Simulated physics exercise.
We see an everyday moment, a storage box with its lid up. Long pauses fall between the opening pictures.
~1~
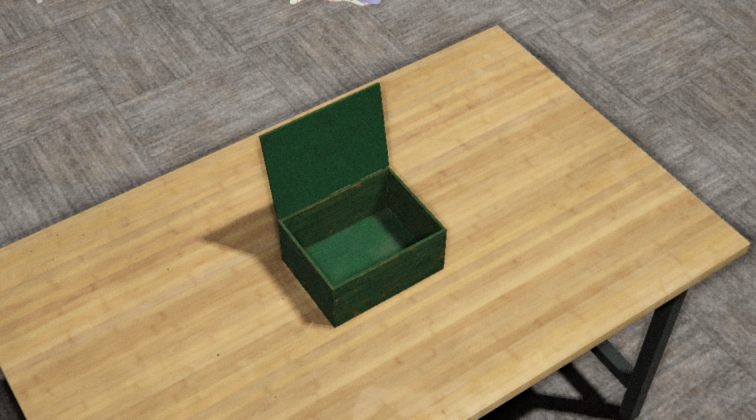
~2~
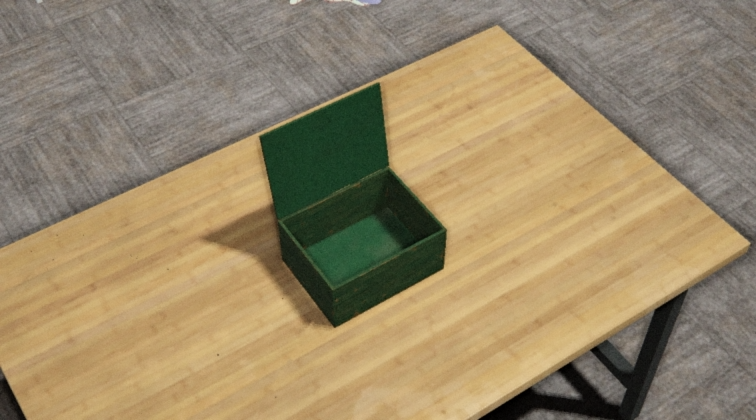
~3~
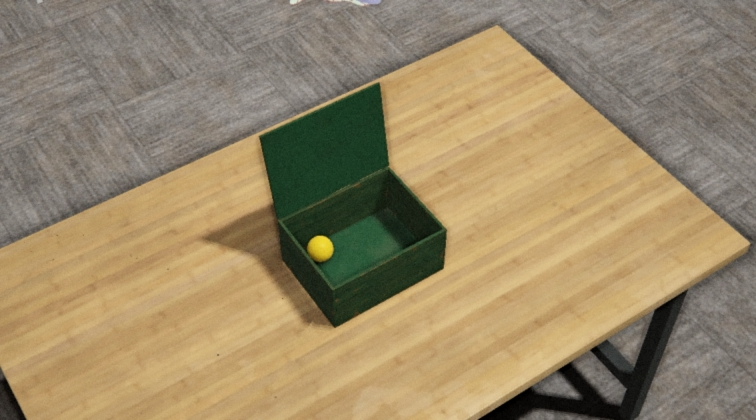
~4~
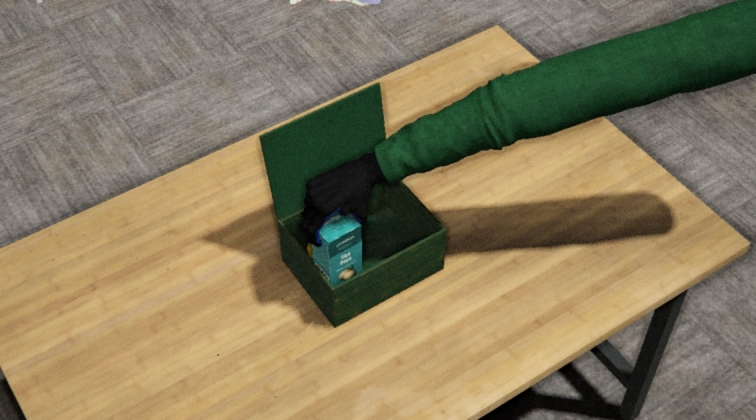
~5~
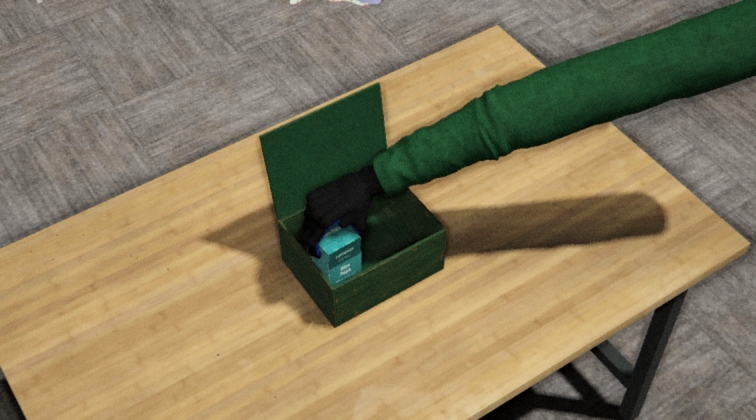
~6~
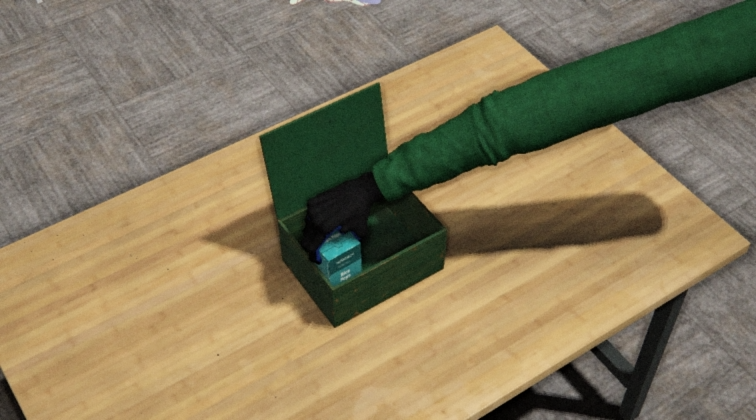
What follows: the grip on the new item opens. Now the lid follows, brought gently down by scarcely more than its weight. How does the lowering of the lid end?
The lid is stopped partway open.
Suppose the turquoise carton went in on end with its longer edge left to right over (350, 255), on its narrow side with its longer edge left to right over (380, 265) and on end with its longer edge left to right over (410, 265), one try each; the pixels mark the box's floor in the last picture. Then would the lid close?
The lid is kept from lowering the first try, lowers completely the second try and is kept from lowering the third try.
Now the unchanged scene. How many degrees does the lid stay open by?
It stays some 20° above the rim.
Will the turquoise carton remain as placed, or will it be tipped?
At the finish the turquoise carton holds its orientation.
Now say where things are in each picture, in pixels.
The last thing is not in view yet, in the first frame.
The last thing is not in view yet, in the second frame.
The last thing is not in view yet; yellow lemon (320, 249), in the third frame.
Still above its spot; turquoise carton (337, 251), in the fourth frame.
Still above its spot; turquoise carton (337, 262), in the fifth frame.
Put in, still held; turquoise carton (337, 268), in the sixth frame.
Then, 1.10 s on from there, lid starting down.
Then, 1.50 s on from there, lid 67° above the rim.
Then, 1.70 s on from there, lid 46° above the rim.
Then, 1.90 s on from there, lid 22° above the rim.
In the end, lid 22° above the rim; both unmoved. At the end, from the last picture's camera, turquoise carton near (337, 268).
